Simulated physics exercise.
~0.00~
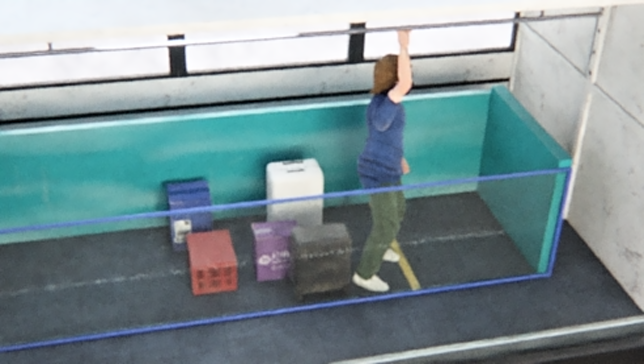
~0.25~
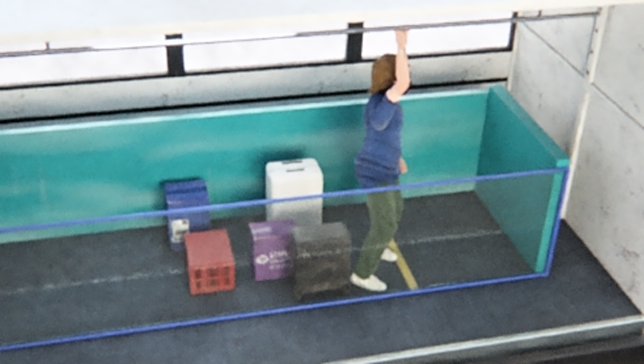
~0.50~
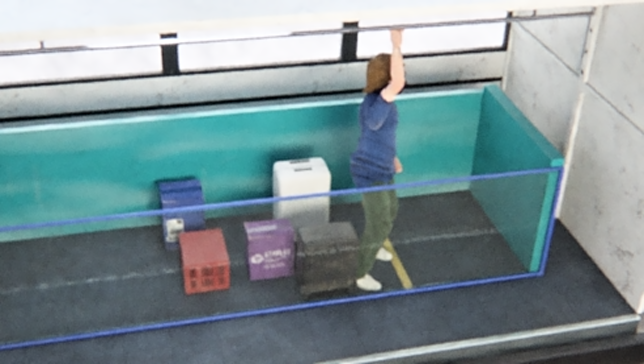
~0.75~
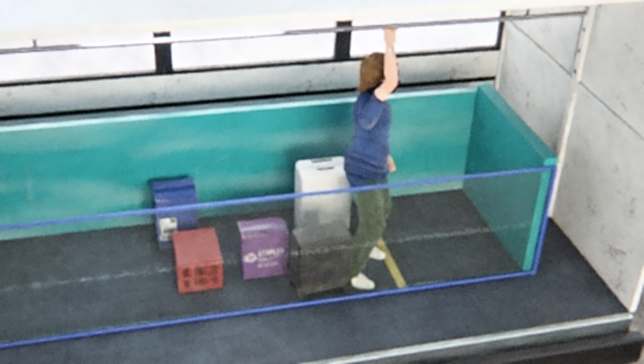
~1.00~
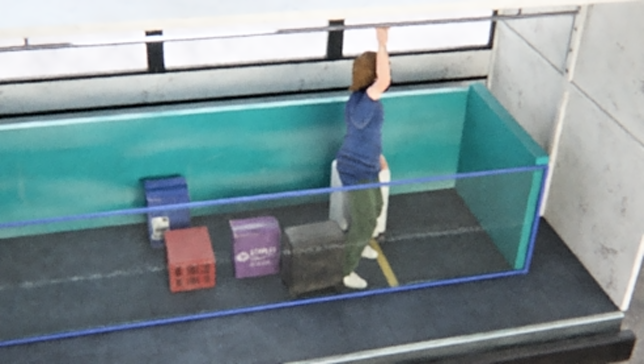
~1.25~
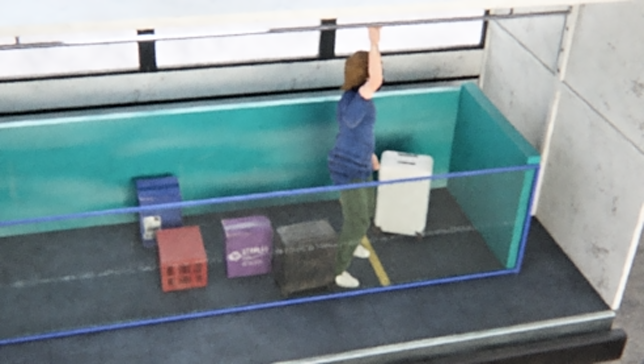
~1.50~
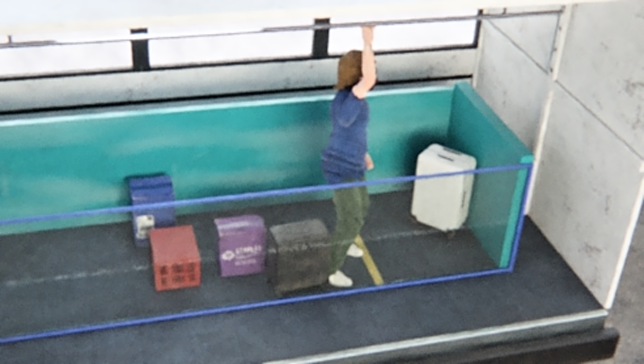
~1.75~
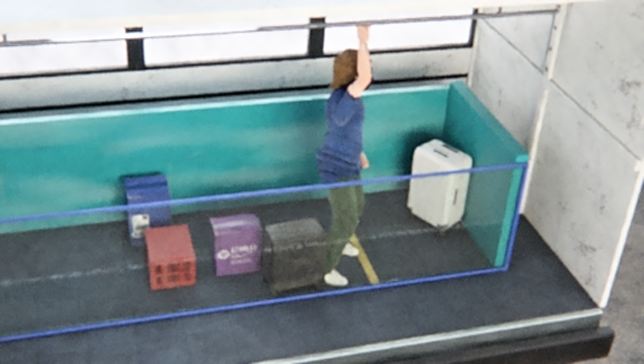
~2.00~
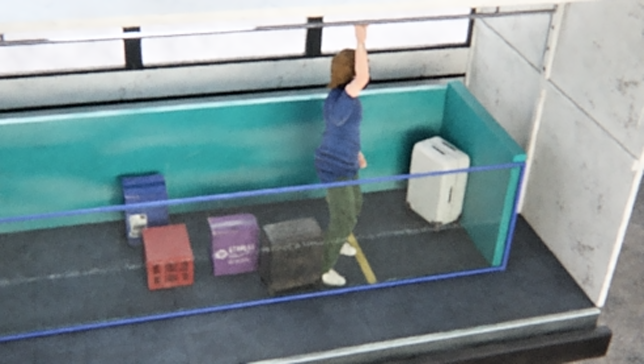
A white wheeled case rolls right behind a standing figure gripping an overhead rail, crosses the yellow line and comes to rest upright near the teal end panel, while the black case, purple carton, red crate and blue pack remain left of the line.
